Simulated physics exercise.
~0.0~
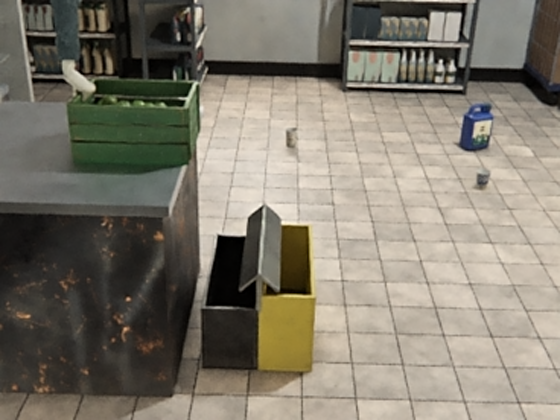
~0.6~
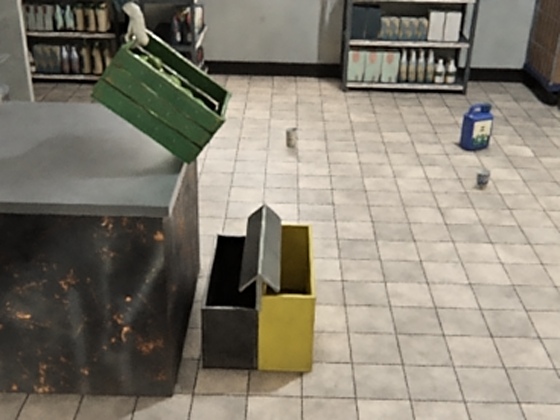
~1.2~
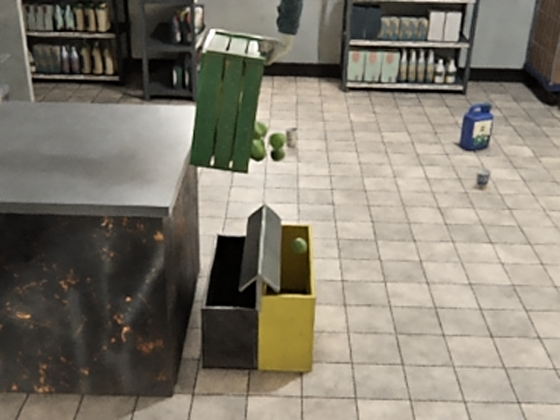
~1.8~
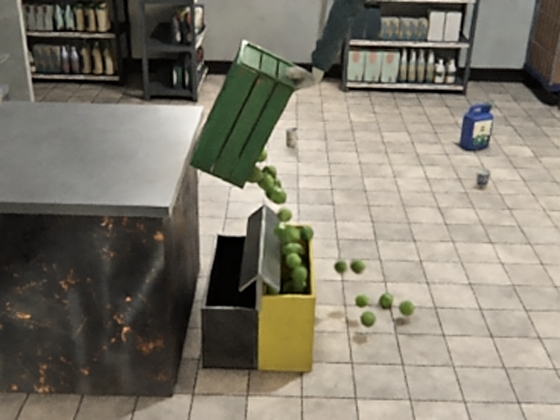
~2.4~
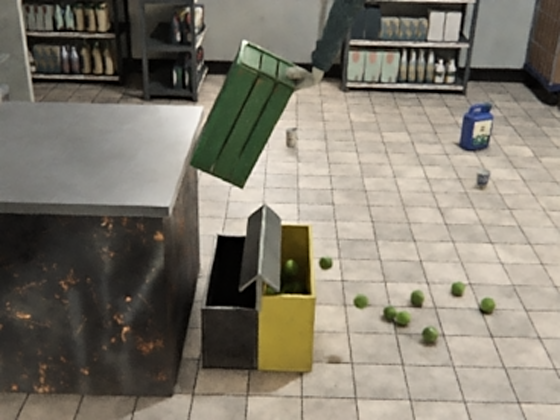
At the start, a green crate of round green fruit sits level on the edge of a dark bench, with a black bin and a yellow box standing side by side on the tiled floor below. A gripping hand or tool at the crate lifts and tilts it to the right. The crate swings past upright, and the first few fruits tumble out toward the yellow box. As it tips further, the rest pour down in a stream, most dropping into the yellow box while several land on the floor to its right. Finally the crate hangs still, emptied, and the stray fruits lie scattered across the tiles.
